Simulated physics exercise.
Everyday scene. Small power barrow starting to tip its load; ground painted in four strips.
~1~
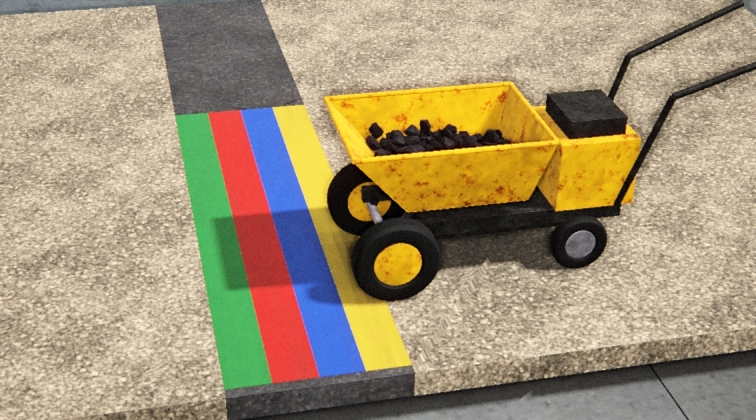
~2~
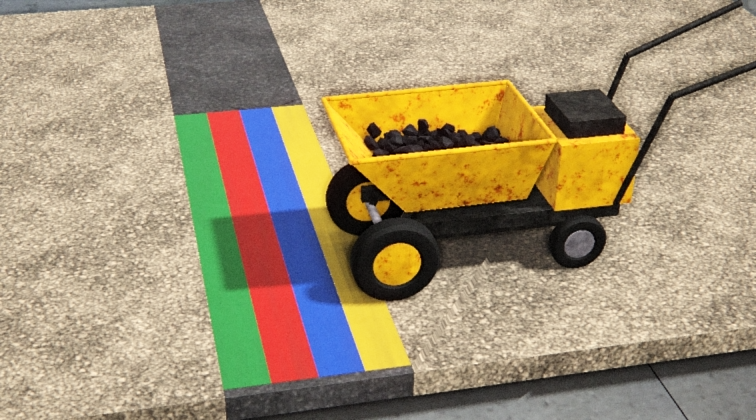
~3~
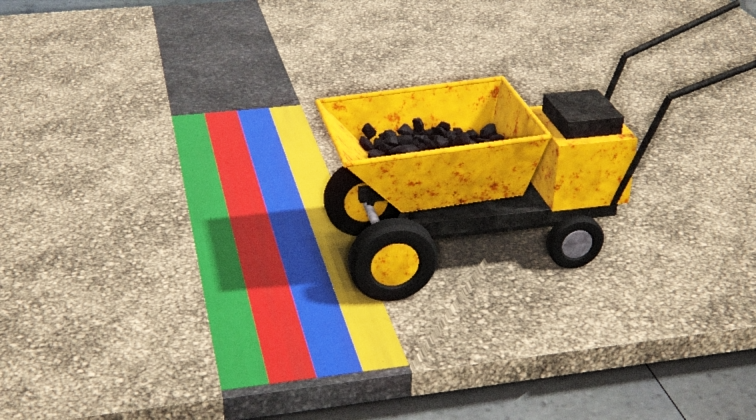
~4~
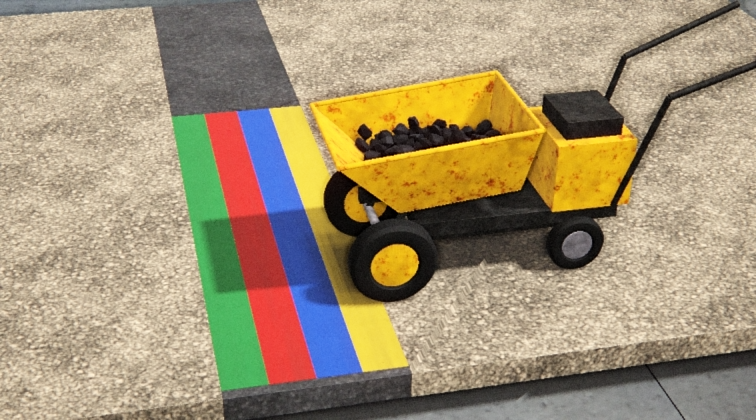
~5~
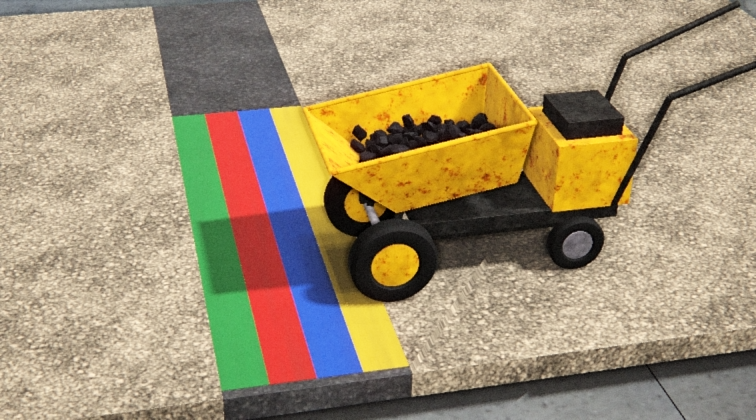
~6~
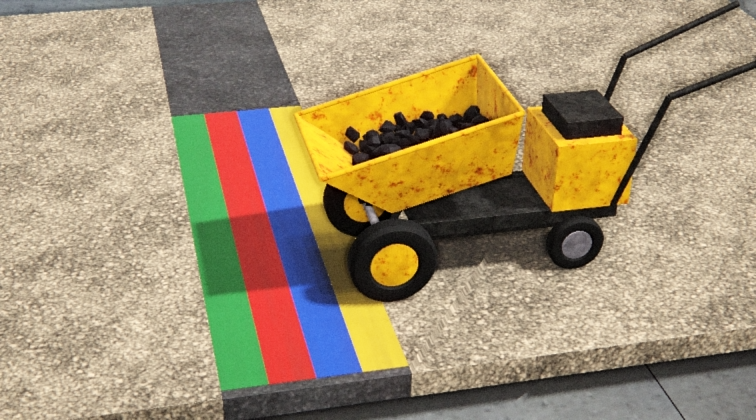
The yellow skip of a small power barrow, loaded with black lumps of coal, tilts gradually forward to the left, its rear rising off the chassis, while the barrow stays beside green, red, blue and yellow strips.
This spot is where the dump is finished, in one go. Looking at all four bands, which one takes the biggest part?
That would be the green band.
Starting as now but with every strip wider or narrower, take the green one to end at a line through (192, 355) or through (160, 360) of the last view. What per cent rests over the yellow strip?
Shares: About 0 per cent; about 0 per cent.
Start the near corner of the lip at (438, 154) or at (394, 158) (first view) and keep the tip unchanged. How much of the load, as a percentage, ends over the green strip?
Result: Try 1 = 10 %, try 2 = 30 %.
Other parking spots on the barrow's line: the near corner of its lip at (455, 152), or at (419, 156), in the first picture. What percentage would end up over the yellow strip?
The first spot yields roughly 20 percent, the second roughly 0 percent.
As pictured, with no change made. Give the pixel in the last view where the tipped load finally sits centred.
Somewhere around (216, 278) in the final view.
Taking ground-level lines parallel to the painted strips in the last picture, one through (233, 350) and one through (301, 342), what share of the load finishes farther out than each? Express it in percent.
Some 40 and some 90 per cent, respectively.
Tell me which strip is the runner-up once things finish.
Second: That red strip.
Shortly afterwards, skip tipped steeply; the whole lot in the skip.
Next, skip tipped right over; all but a few in the skip; only a few over the red strip; only a few over the green strip.
Some moments later, skip tipped right over; near a quarter in the skip; a little over the red strip; near a third over the green strip; near a quarter off the paint.
In the end, skip tipped right over; a little in the skip; none at all over the yellow strip; none at all over the blue strip; near a quarter over the red strip; near a third over the green strip; near a quarter off the paint.
